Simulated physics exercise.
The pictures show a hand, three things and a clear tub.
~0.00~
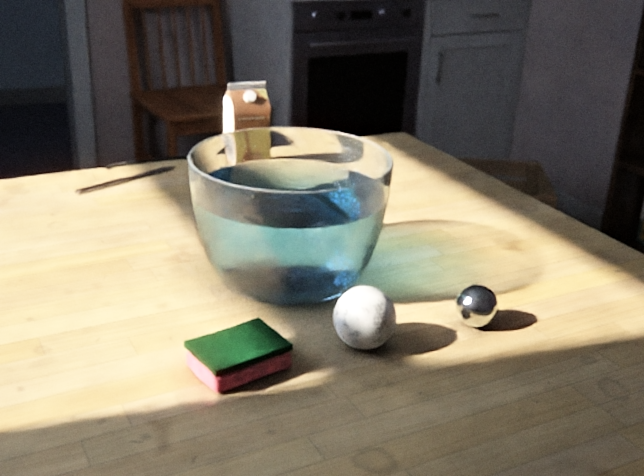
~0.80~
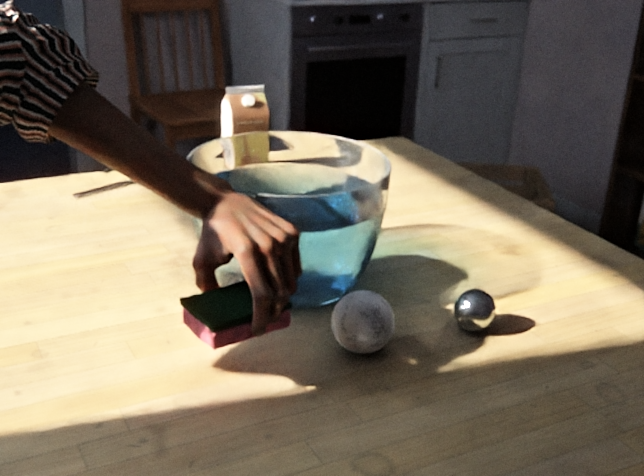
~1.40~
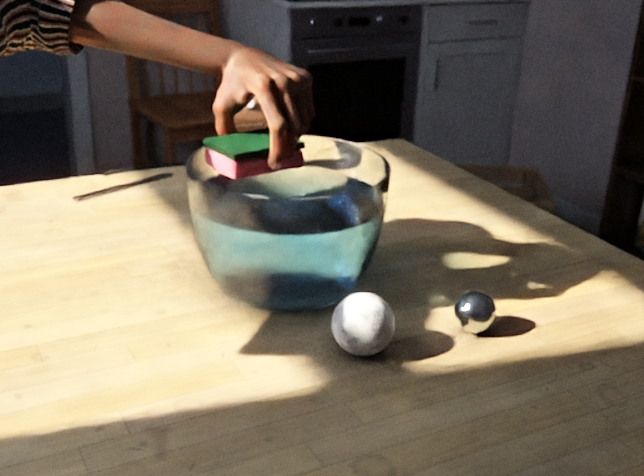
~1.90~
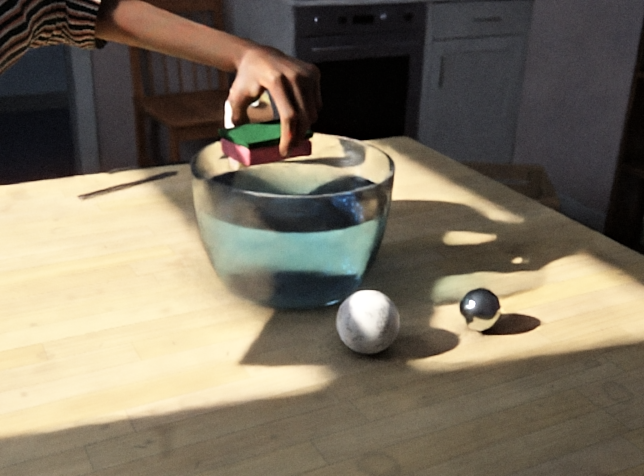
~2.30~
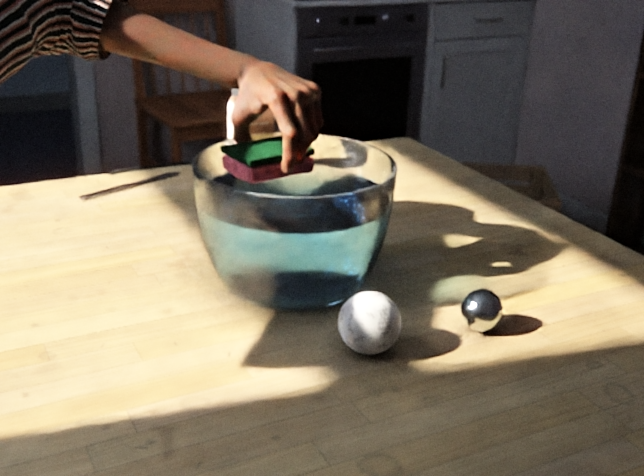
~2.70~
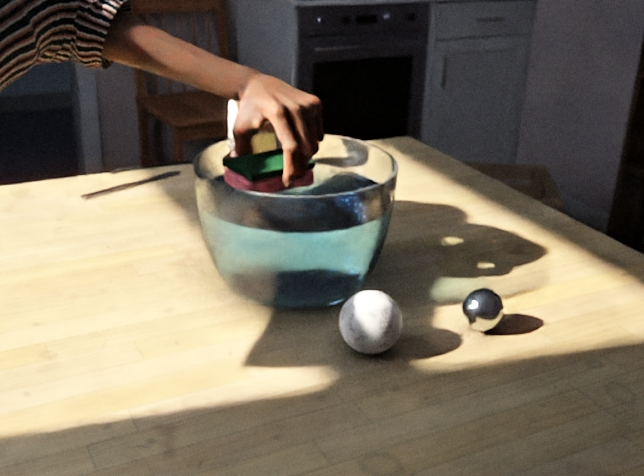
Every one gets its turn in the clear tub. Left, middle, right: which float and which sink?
Left floats; middle floats; right sinks.
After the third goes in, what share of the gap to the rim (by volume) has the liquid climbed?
Some 8 per cent.
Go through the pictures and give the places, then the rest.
The row from the left; sponge (239, 356); tennis ball (365, 318); steel ball (477, 306), in the first picture.
A hand picks up the sponge; sponge (237, 313); steel ball (475, 310), in the second picture.
It is carried over; sponge (254, 153); tennis ball (363, 324), in the third picture.
It is above the clear tub; sponge (266, 143); steel ball (480, 310), in the fourth picture.
It comes down; sponge (268, 160); tennis ball (370, 323), in the fifth picture.
It is just over the surface; sponge (269, 173); tennis ball (371, 322); steel ball (483, 310), in the sixth picture.
By 4.0 s, the sponge rides on the surface.
By 8.0 s, the tennis ball rides on the surface.
By 12.0 s, the steel ball sinks; afloat, sponge and tennis ball.
